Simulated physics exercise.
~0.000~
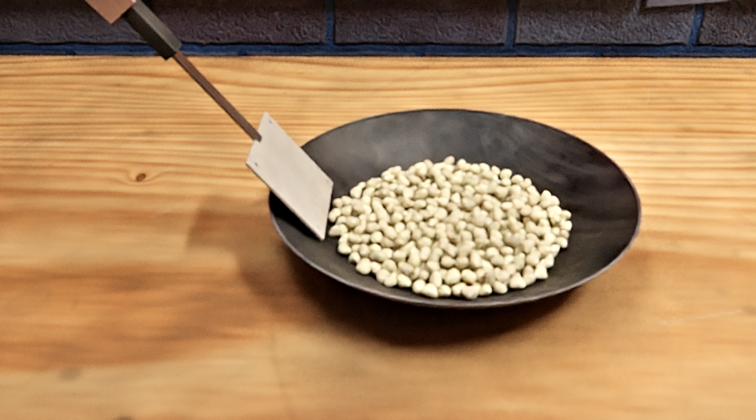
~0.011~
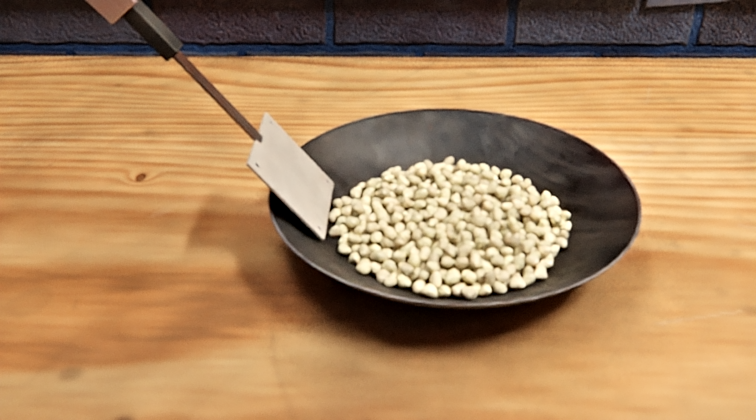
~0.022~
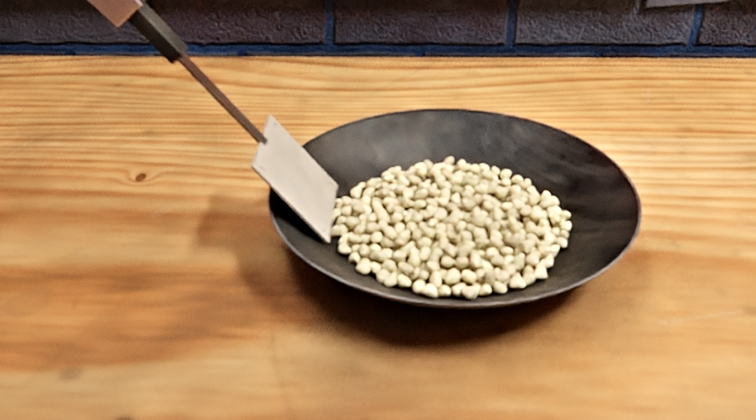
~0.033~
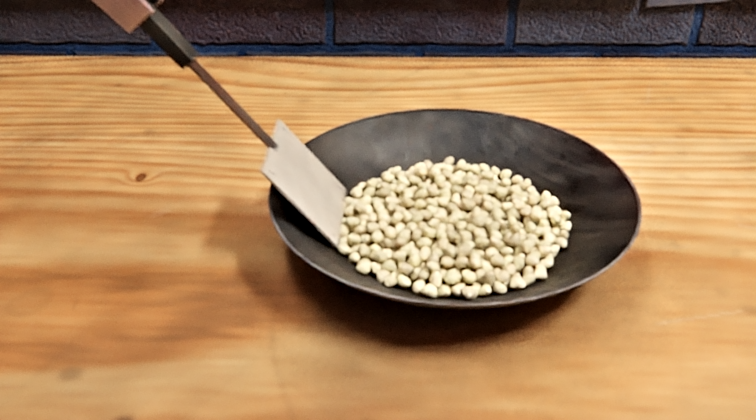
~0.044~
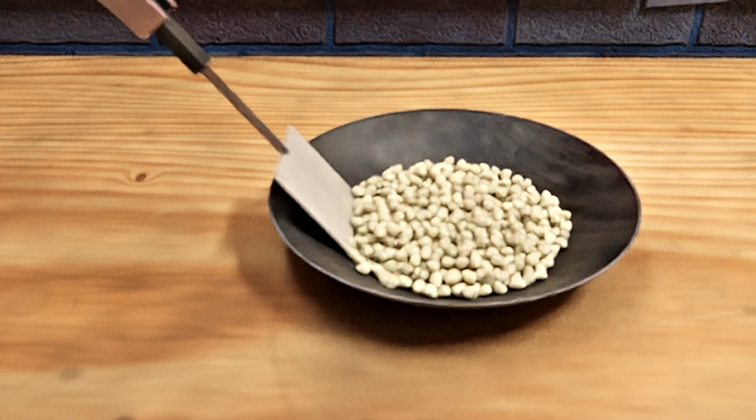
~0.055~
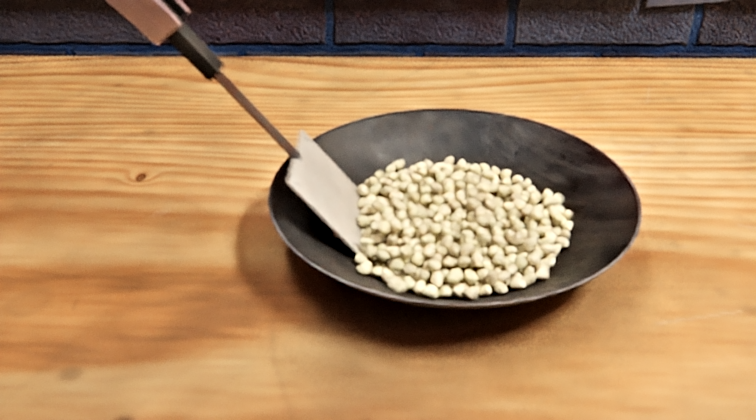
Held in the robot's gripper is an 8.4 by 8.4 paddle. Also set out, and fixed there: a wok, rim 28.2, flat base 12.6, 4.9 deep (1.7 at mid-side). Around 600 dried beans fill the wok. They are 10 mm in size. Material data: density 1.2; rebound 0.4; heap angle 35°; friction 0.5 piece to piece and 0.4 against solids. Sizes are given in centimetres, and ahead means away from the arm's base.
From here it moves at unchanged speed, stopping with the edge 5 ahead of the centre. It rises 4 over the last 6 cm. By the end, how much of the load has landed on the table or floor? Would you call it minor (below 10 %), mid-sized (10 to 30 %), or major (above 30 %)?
I would call it minor.
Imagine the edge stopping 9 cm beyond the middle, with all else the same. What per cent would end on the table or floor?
Then roughly 25 percent would finish on the table or floor.
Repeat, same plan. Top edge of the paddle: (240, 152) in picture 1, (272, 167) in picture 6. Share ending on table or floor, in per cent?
It works out to about 0 %, more or less.
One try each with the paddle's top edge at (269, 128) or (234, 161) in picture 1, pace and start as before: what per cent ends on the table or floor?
About 5% and 5%.
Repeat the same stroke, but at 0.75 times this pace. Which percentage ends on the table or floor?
Around 0 percent would finish on the table or floor.
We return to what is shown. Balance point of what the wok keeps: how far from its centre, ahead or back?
Offset: About 5.0 cm, ahead.
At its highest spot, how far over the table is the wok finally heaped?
About 6.0 cm above the table.
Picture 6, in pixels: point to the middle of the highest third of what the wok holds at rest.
Near (570, 207).
After 0.11 s, sloping 52°, highest piece 5 above the table; 601 in the wok.
After 0.16 s, sloping 52°, highest piece 10 above the table; 598 in the wok, 3 on the blade or in flight.
After 0.38 s, sloping 52°, highest piece 6 above the table; 582 in the wok, 16 on the table or floor, 3 on the blade or in flight.
After 1.43 s, sloping 52°, highest piece 6 above the table; 581 in the wok, 20 on the table or floor.
At rest, 581 in the wok, 20 on the table or floor. That is 3 % on the table or floor.
